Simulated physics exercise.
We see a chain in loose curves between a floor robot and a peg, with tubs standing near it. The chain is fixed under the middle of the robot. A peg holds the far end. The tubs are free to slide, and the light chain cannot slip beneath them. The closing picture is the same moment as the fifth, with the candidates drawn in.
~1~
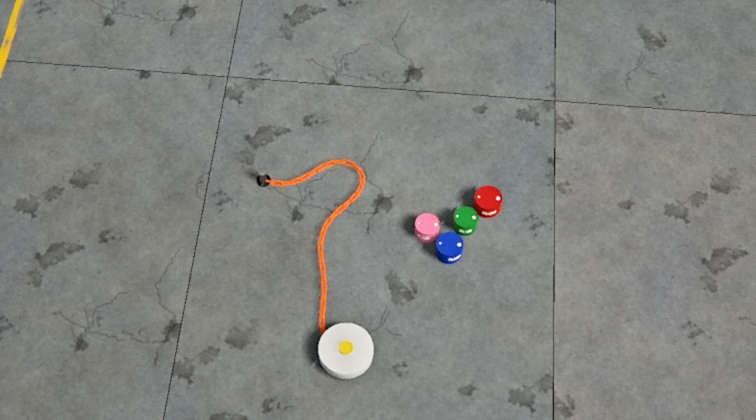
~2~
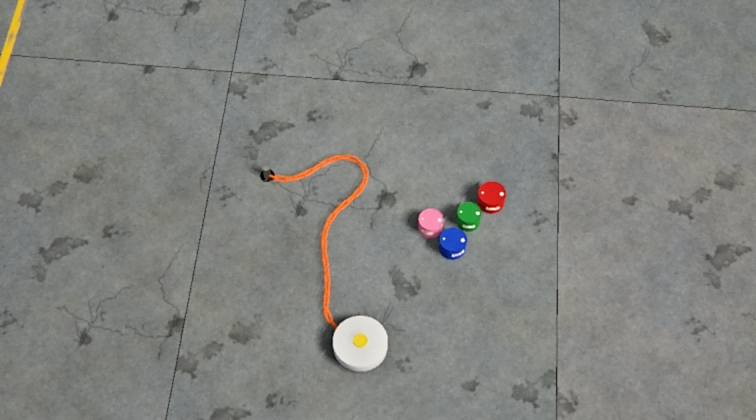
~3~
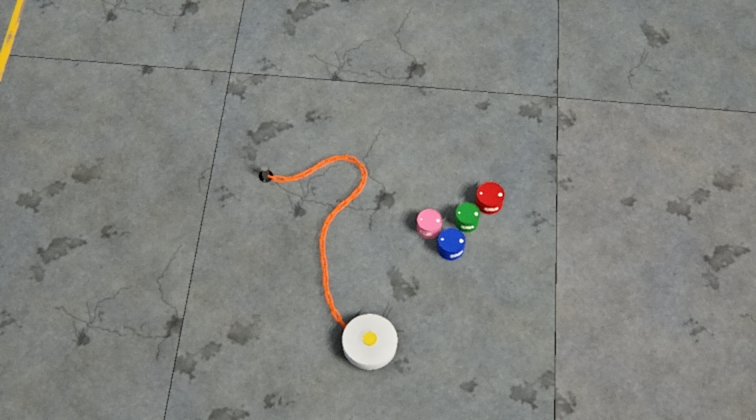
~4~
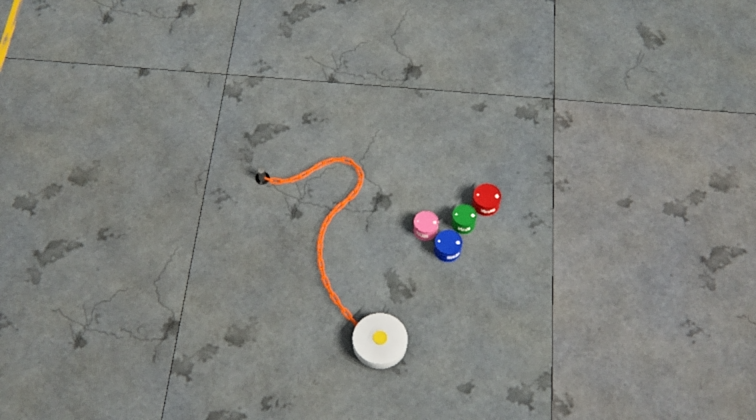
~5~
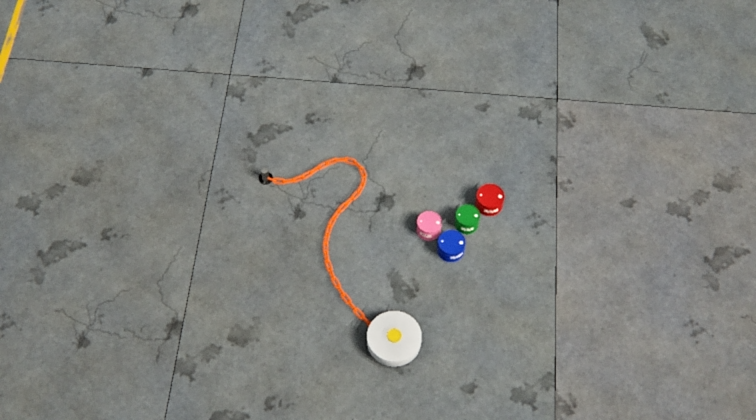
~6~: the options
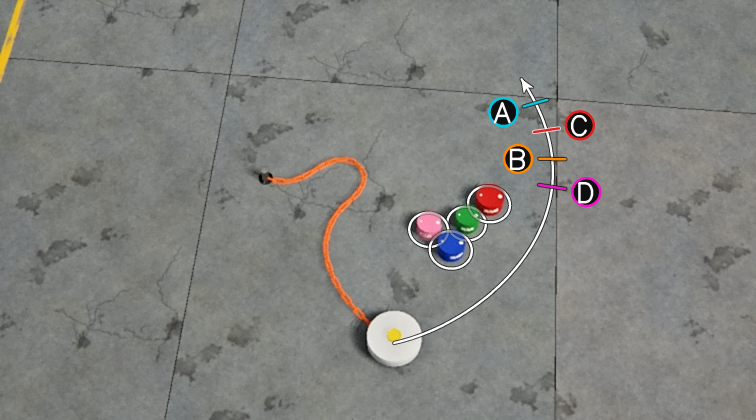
The white round robot slides slowly right, pulling the near end of the orange chain along.
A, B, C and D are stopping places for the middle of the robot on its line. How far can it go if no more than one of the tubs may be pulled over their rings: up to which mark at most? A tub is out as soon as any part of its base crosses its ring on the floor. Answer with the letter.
It should halt at D.
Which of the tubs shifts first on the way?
The blue one.
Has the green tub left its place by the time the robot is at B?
Yes.
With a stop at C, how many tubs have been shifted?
Four.
On the marked copy, A at (536, 103); B at (552, 159); C at (547, 130); D at (552, 187); the route from (394, 343) via (539, 232) to (522, 79).
Taking D. A third of the way, robot (475, 303).
Two thirds of the way, robot (533, 242).
When it is over, robot (553, 182); blue tub (452, 235); one over the rings.
As for the rest, A has four over the rings; B has three over the rings; C has four over the rings.
